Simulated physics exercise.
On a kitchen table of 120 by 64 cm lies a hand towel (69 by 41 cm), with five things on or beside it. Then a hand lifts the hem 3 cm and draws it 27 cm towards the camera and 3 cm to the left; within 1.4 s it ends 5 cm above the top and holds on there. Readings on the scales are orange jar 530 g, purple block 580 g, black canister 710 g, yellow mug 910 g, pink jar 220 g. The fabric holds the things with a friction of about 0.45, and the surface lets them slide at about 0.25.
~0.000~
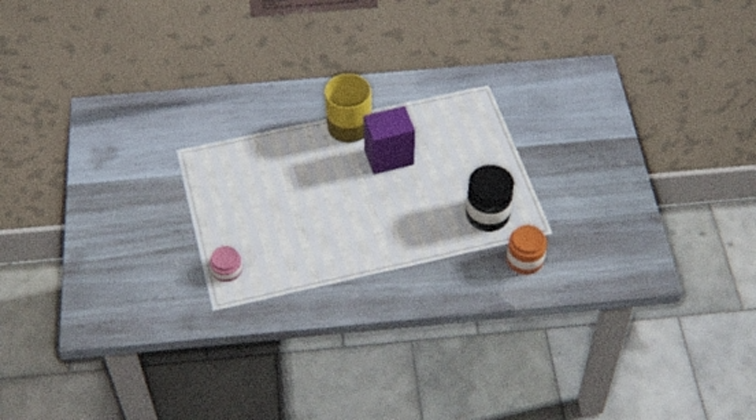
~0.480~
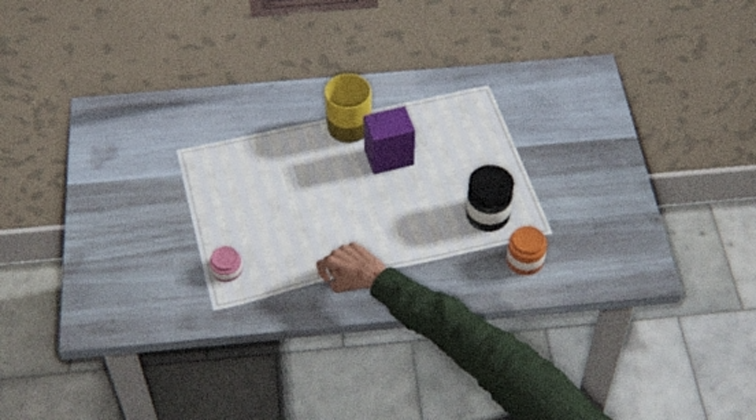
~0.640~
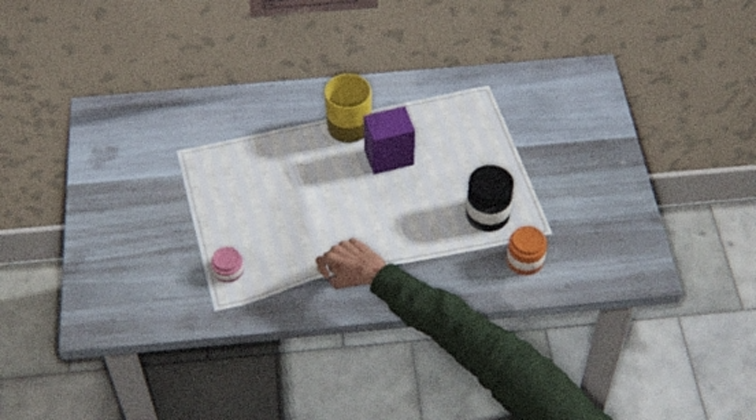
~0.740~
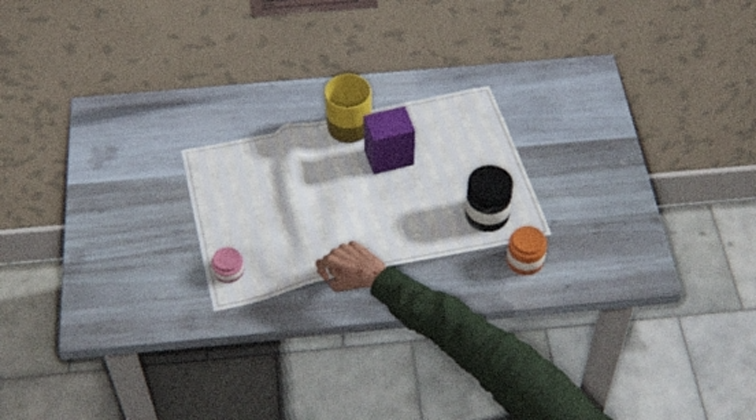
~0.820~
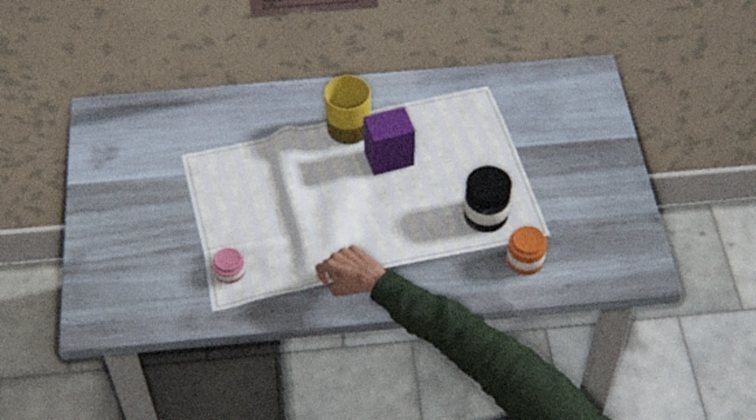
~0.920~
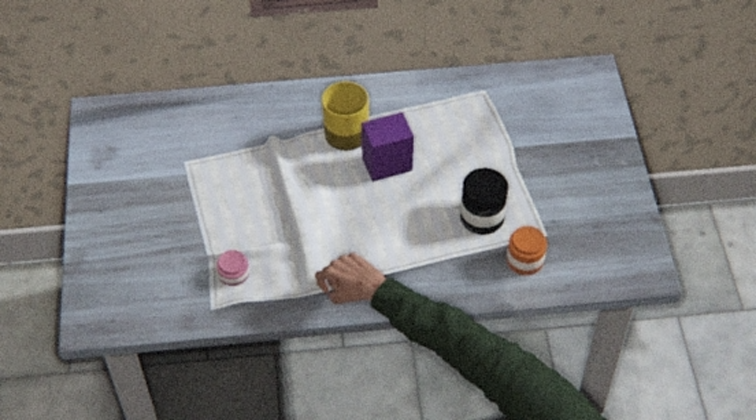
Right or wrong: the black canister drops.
Wrong, it stays on.
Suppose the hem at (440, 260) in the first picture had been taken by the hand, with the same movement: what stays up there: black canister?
Then the black canister leaves the top.
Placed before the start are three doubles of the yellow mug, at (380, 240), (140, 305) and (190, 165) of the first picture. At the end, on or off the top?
Respectively, the copies end as follows: Gone from the top, still in place, still in place.
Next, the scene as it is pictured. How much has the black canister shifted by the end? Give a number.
Net shift, approx.: Black canister = 20 cm.
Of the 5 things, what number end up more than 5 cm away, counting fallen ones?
4.
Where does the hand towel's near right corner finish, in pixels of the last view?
Roughly (505, 273).
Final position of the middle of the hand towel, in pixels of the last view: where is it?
It sits near (335, 301) in pixels.
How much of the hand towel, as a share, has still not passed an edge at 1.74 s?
Some 80 in a hundred.
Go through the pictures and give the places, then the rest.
Black canister (491, 182); hand towel corners (213, 311) (177, 151) (488, 86) (552, 233), in the first frame.
Hand towel corners (214, 311) (177, 151); grip (329, 280), in the second frame.
Hand towel corners (215, 311) (177, 152); grip (329, 276), in the third frame.
Hand towel corners (214, 311) (181, 151); grip (328, 279), in the fourth frame.
Hand towel corners (213, 311) (182, 156); grip (328, 283), in the fifth frame.
Black canister (486, 185); hand towel corners (211, 310) (184, 163) (485, 91); grip (328, 291), in the sixth frame.
By 1.2 s, 100 % of the hand towel is still over the top; black canister 7 cm off its start, yellow mug 10 cm off its start, purple block 9 cm off its start.
By 1.5 s, 90 % of the hand towel is still over the top; black canister 14 cm off its start, yellow mug 19 cm off its start, purple block 18 cm off its start.
By 1.7 s, 80 % of the hand towel is still over the top; black canister 19 cm off its start at (444, 248), yellow mug 26 cm off its start at (313, 186), pink jar over the edge.
By 2.0 s, 70 % of the hand towel is still over the top; black canister 21 cm off its start, pink jar over the edge, yellow mug 29 cm off its start.
By 3.6 s, 70 % of the hand towel is still over the top; black canister 21 cm off its start at (443, 261), pink jar over the edge, yellow mug 29 cm off its start at (310, 199), purple block 27 cm off its start at (358, 229).
